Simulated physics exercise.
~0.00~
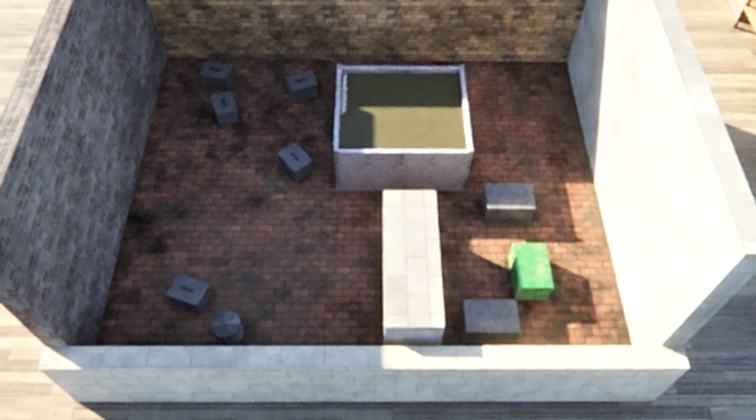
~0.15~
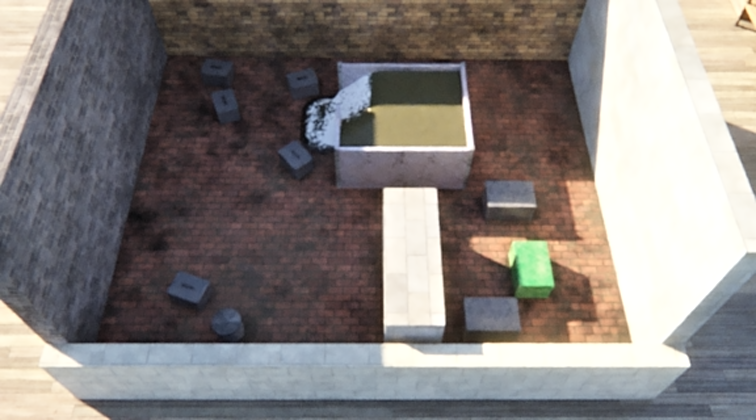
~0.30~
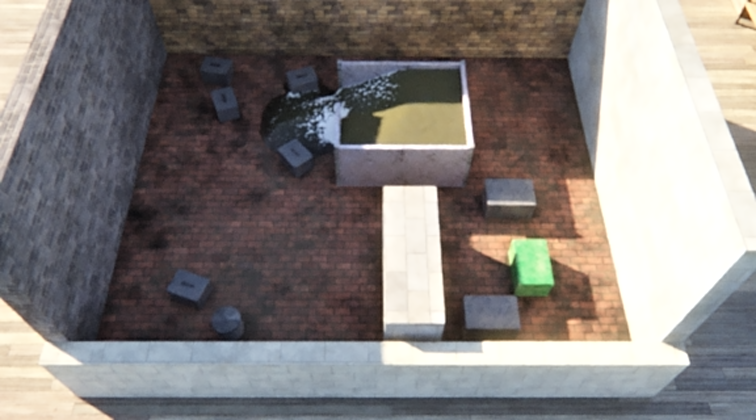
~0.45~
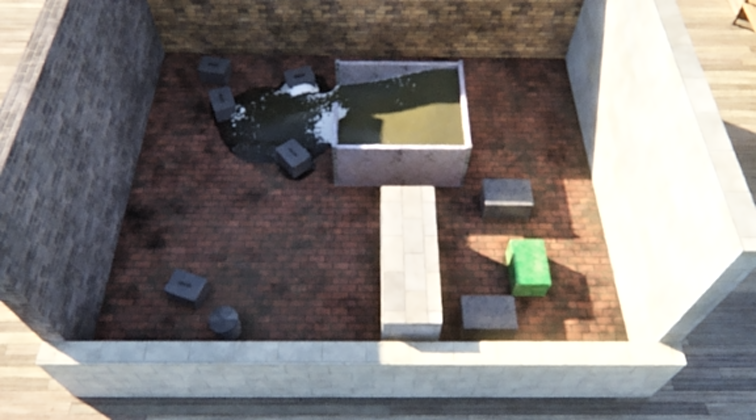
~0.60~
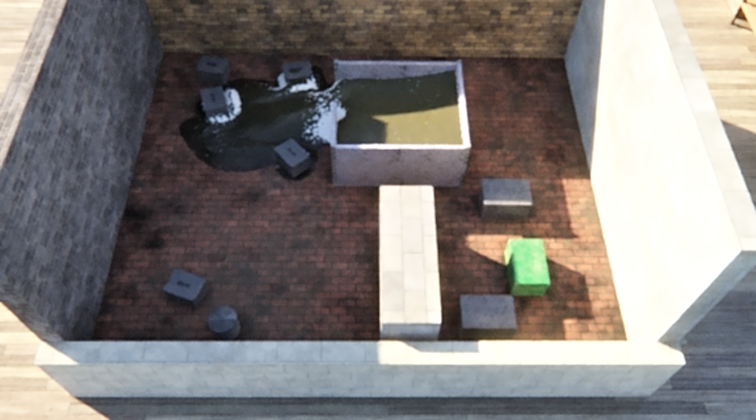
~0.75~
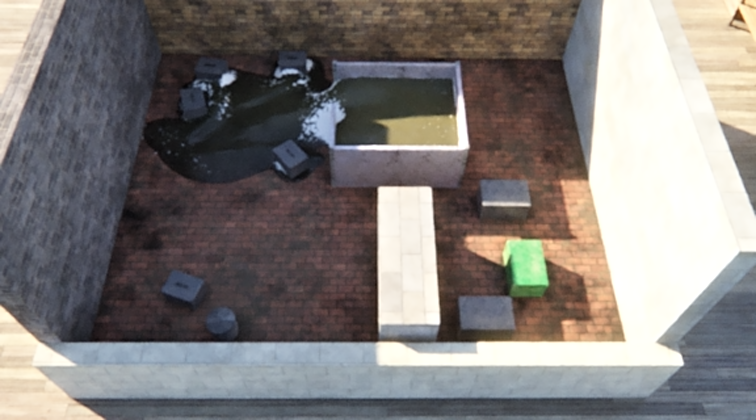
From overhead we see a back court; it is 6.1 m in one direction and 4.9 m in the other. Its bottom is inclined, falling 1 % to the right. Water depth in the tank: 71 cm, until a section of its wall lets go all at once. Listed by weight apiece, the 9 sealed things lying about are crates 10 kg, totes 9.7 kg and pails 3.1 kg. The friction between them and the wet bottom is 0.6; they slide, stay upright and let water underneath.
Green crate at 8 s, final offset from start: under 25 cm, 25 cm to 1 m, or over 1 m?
Hardly budges.
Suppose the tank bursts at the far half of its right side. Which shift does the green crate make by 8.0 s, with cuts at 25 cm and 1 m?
After that, the green crate shifts somewhat.
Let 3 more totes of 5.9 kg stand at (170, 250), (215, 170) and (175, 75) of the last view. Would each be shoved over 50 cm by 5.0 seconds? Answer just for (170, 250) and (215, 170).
Order kept: Exceeds it, exceeds it.
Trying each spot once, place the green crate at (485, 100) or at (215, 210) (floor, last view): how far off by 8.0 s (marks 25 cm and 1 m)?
Try one: It hardly moves. Try two: It is washed away.
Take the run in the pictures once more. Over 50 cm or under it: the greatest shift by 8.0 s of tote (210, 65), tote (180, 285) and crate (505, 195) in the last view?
Taking them in order: Exceeded, exceeded and fell shy.
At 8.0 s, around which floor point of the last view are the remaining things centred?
Around (385, 201).
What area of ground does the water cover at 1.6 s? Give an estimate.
Flooded: Near 10.0 m2.
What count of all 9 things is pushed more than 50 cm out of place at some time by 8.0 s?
The count comes to 5.
After 1.6 s the green crate is near (527, 262), 0.0 m from its start, aground; 2 afloat.
After 3.6 s the green crate is near (527, 262), 0.0 m from its start, aground; 2 afloat.
After 5.6 s the green crate is near (527, 262), 0.0 m from its start, aground; 4 afloat.
After 8.0 s the green crate is near (527, 262), 0.0 m from its start, aground; 3 afloat.
